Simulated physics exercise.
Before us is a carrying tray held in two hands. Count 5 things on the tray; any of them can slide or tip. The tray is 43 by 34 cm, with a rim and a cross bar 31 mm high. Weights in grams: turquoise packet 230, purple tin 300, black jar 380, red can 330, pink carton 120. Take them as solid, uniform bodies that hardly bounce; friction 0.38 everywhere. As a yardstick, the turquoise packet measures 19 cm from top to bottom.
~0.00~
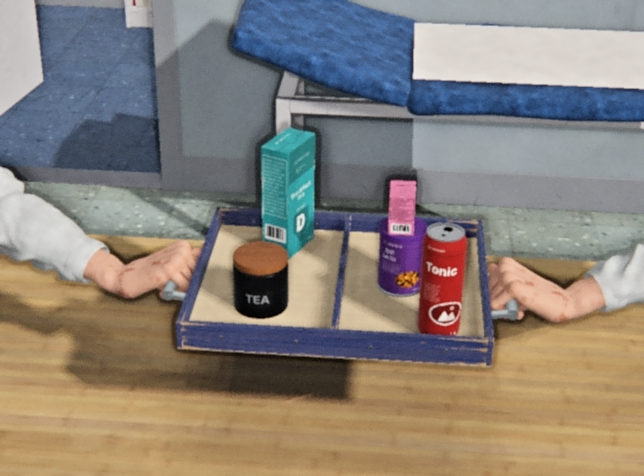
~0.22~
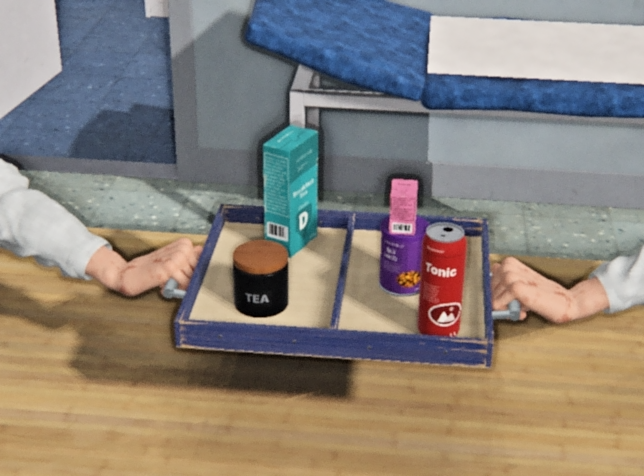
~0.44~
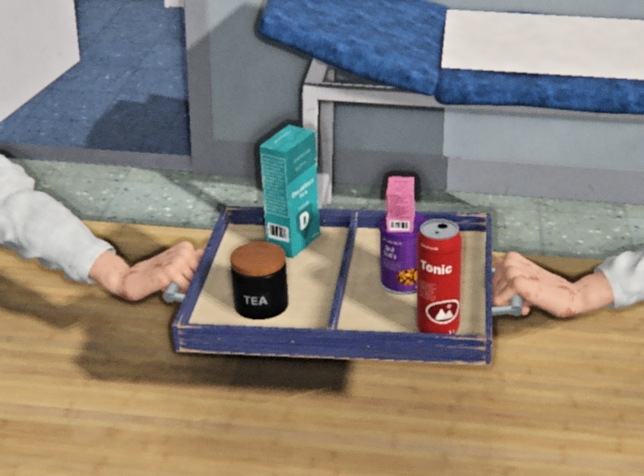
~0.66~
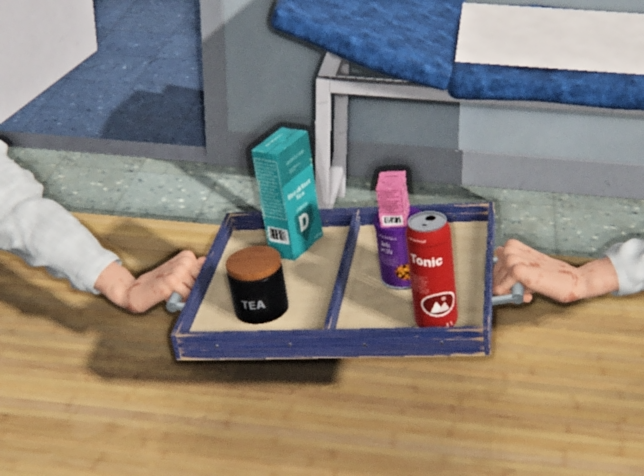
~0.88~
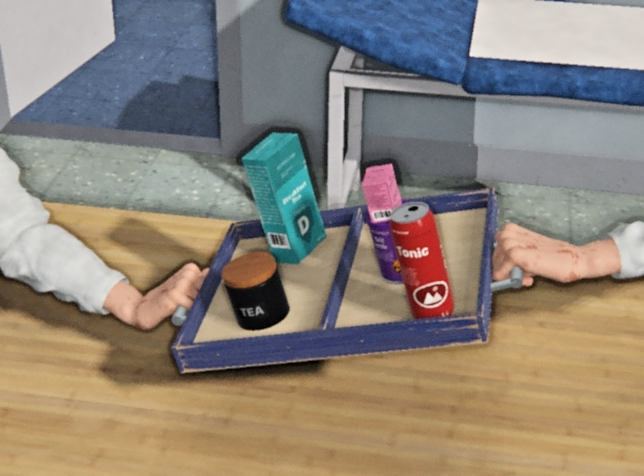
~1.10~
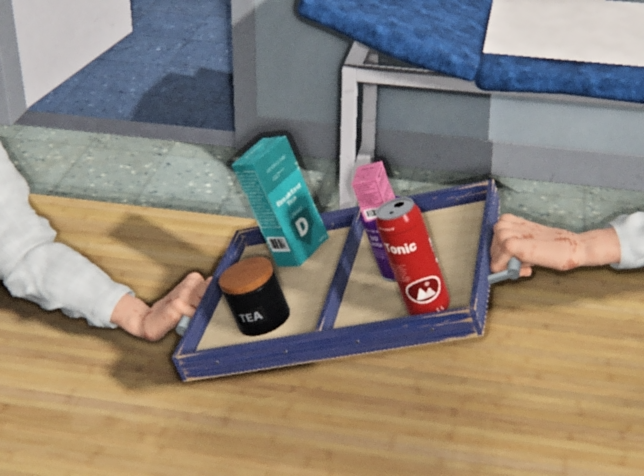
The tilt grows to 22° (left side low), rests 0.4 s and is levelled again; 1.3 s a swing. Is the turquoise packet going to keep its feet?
The turquoise packet topples.
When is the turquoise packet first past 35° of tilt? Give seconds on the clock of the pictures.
Near 1.3 s.
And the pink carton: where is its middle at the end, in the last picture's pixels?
Near (230, 254).
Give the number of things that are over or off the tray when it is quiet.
In all, 3.
By 1.40 s, tilt 22°, left edge down; turquoise packet on its side near (237, 228); red can rocked 18° off its seat.
By 1.70 s, tilt 22°, left edge down; turquoise packet now off the tray; red can on its side; pink carton 4 cm from its spot.
By 2.00 s, tilt 21°, left edge down; red can rocked 71° off its seat; pink carton rocked 55° off its seat; black jar 5 cm from its spot.
By 2.40 s, tilt 13°, left edge down; pink carton on its side; red can rocked 71° off its seat; black jar 6 cm from its spot.
When it is over (3.6 s), off the tray and tipped over, turquoise packet; lying over on the tray, red can and pink carton; not toppled but over 5 cm from the start, black jar; the last one within 5 cm of the start. In the last view, turquoise packet near (148, 311).
